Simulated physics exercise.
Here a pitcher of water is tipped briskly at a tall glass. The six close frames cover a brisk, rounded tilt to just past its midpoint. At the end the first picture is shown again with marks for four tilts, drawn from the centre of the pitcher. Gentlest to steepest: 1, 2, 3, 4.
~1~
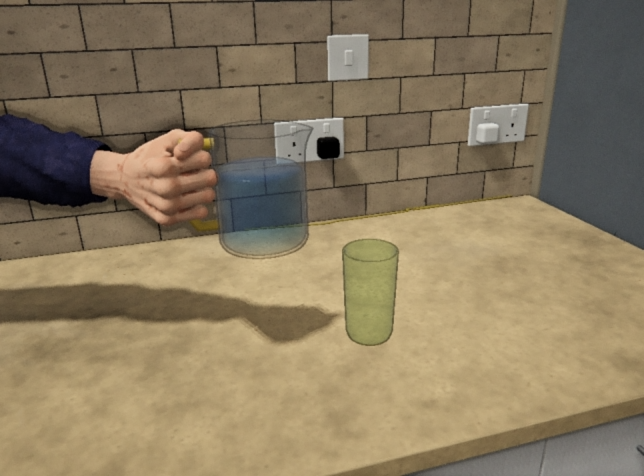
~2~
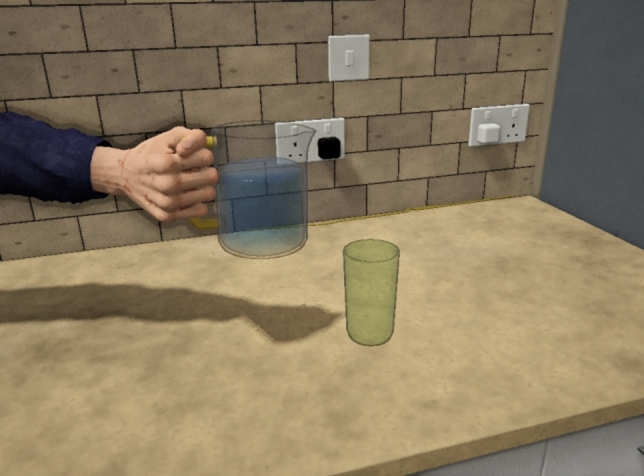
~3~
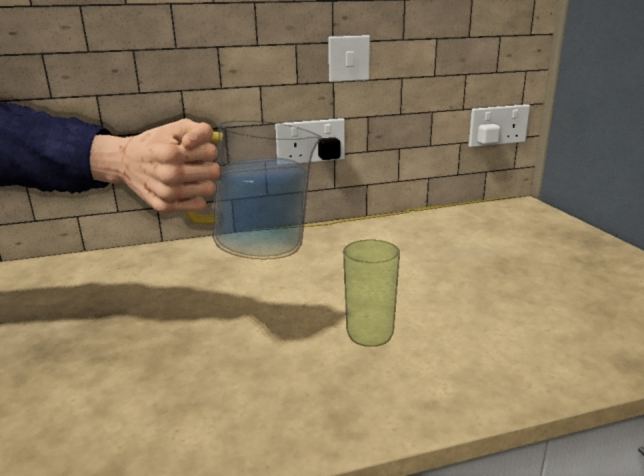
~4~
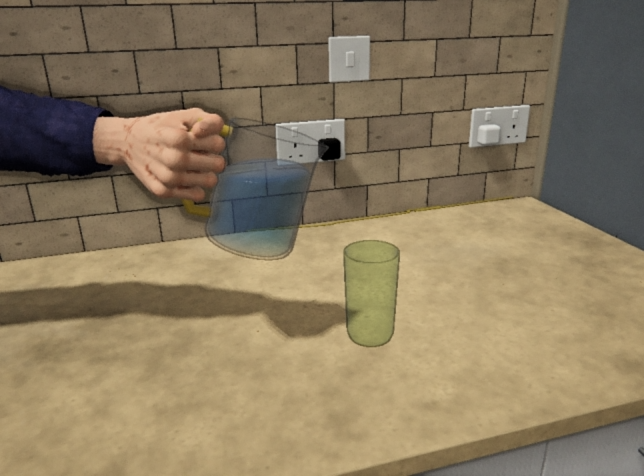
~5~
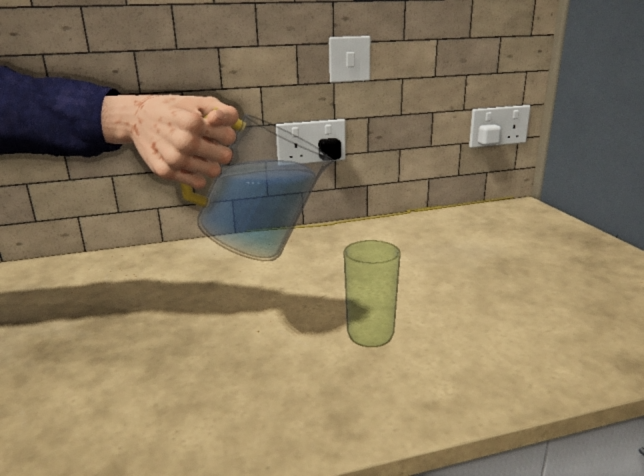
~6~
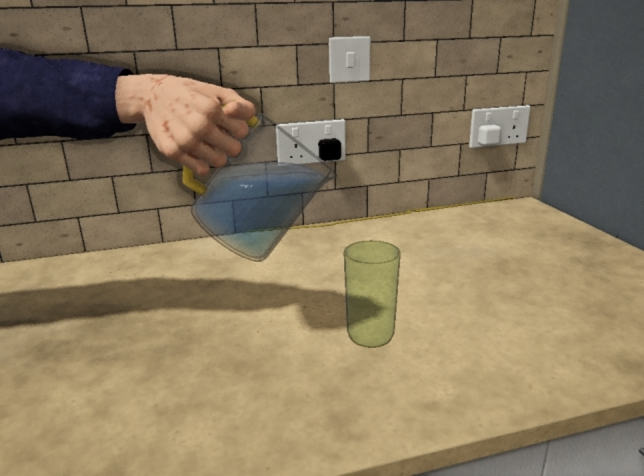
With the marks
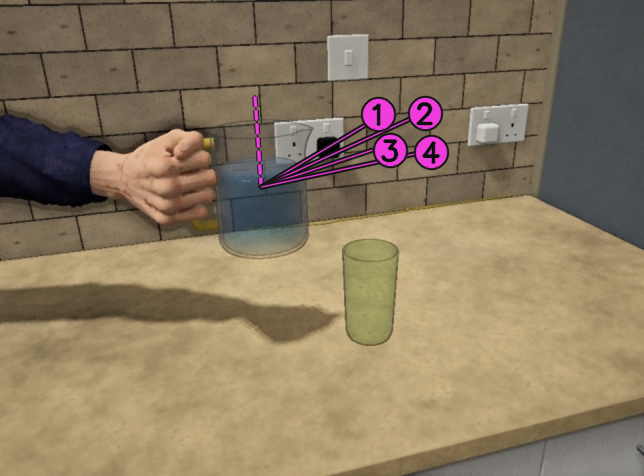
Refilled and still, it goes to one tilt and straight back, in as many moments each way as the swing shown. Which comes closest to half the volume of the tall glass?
I would pick tilt 1.
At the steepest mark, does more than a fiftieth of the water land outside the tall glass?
Yes.
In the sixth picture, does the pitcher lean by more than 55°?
No.
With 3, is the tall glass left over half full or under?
Over half.
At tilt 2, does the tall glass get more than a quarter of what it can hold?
Yes.
On the marked copy, 1 at (364, 125); 2 at (409, 119); 3 at (372, 150); 4 at (414, 153).
With 1, the tall glass ends with about 48 % of what it can hold.
With 2, the tall glass ends with about 69 % of what it can hold.
With 3, the tall glass ends with about 87 % of what it can hold; 3 % of the water is spilt.
With 4, the tall glass ends with about 92 % of what it can hold; 12 % of the water is spilt.
